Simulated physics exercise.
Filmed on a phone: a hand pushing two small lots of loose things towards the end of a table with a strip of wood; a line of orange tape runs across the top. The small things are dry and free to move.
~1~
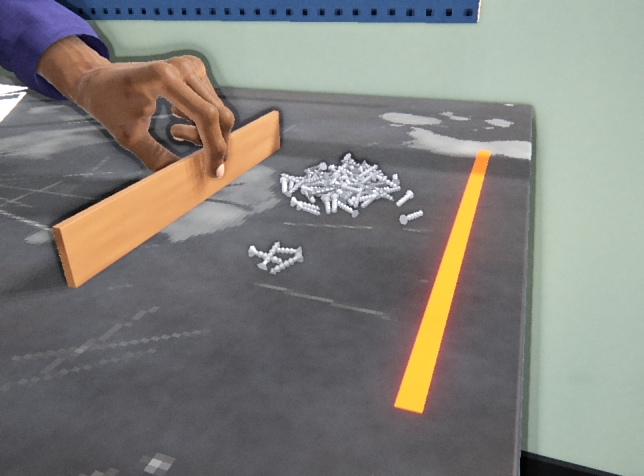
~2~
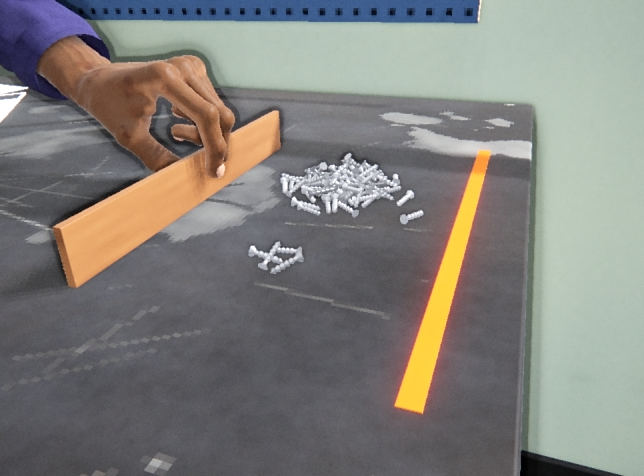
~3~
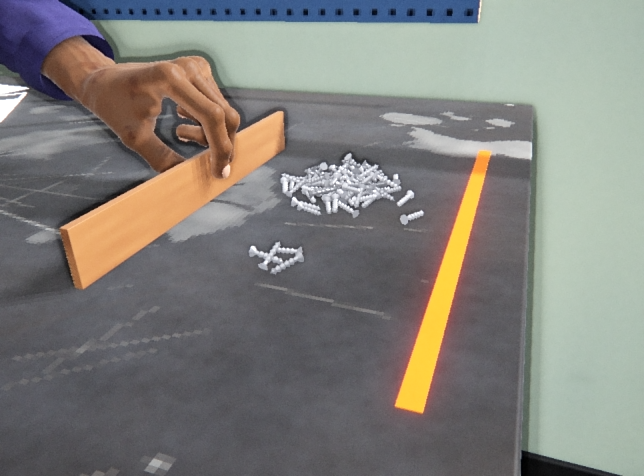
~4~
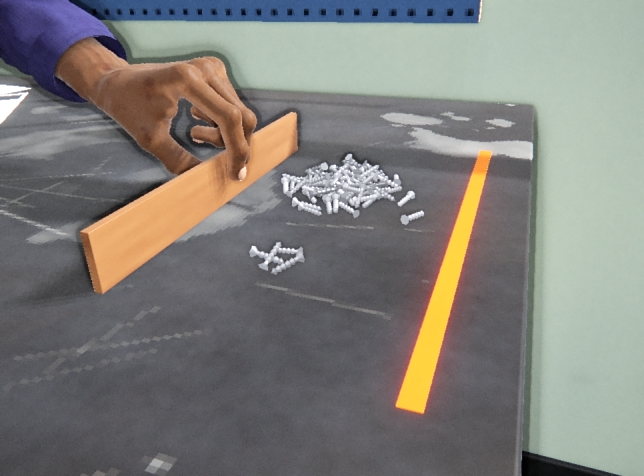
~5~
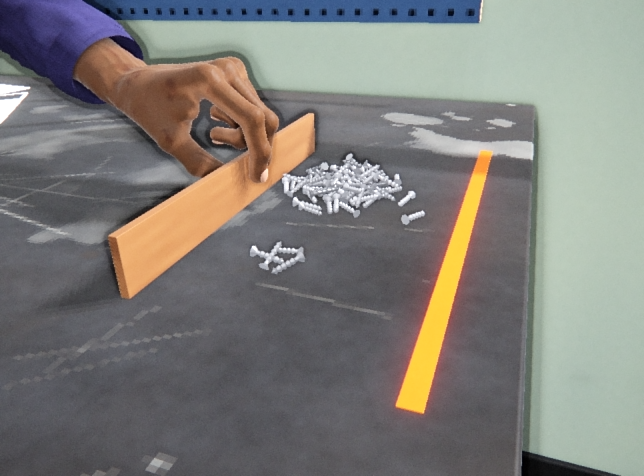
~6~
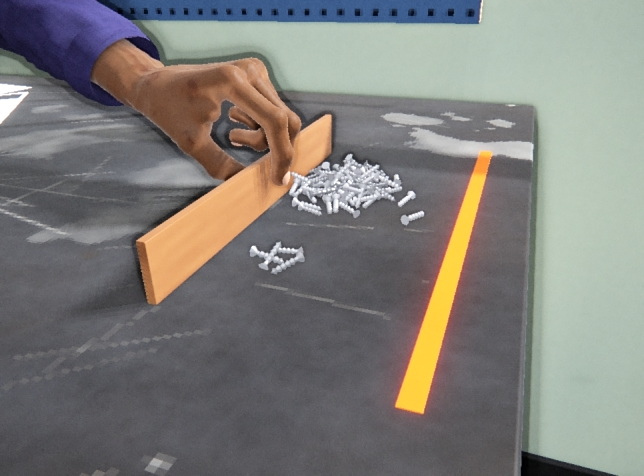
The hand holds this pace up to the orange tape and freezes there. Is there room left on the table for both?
Near handful: It remains up there. Far handful: It partly drops off.
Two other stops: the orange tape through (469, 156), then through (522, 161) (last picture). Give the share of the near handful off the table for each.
The first gives 0 %, the second 100 %.
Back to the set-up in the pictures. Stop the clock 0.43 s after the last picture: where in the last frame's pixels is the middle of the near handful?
At about (345, 276).
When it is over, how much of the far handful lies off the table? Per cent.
Some 40 per cent.
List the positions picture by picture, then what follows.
Strip of wood near (89, 241), at rest; orange tape near (483, 157), about two fingers from the edge; edge at (529, 242); near handful near (271, 254), a few steel screws; far handful near (342, 186), many steel screws, in the first frame.
Strip of wood near (89, 241), at rest; far handful near (342, 186), in the second frame.
Strip of wood near (96, 242); near handful near (271, 254), in the third frame.
Strip of wood near (115, 245); far handful near (343, 186), in the fourth frame.
Strip of wood near (142, 249); near handful near (272, 254), in the fifth frame.
Strip of wood near (168, 254); orange tape near (484, 158); edge at (530, 242); near handful near (272, 254); far handful near (344, 186), a little pushed along, in the sixth frame.
Then, 0.43 s on from there, strip of wood still moving, near (369, 169); near handful all on the table, its front near (338, 298); far handful all on the table, its front near (459, 200).
Then, 0.88 s on from there, strip of wood stopped at the orange tape; near handful all on the table, its front near (476, 332); far handful a little over the edge.
Then, 1.16 s on from there, strip of wood stopped at the orange tape; near handful all on the table, its front near (509, 298); far handful near a third over the edge.
In the end, strip of wood stopped at the orange tape; near handful all on the table, its front near (509, 298); far handful near a third over the edge.
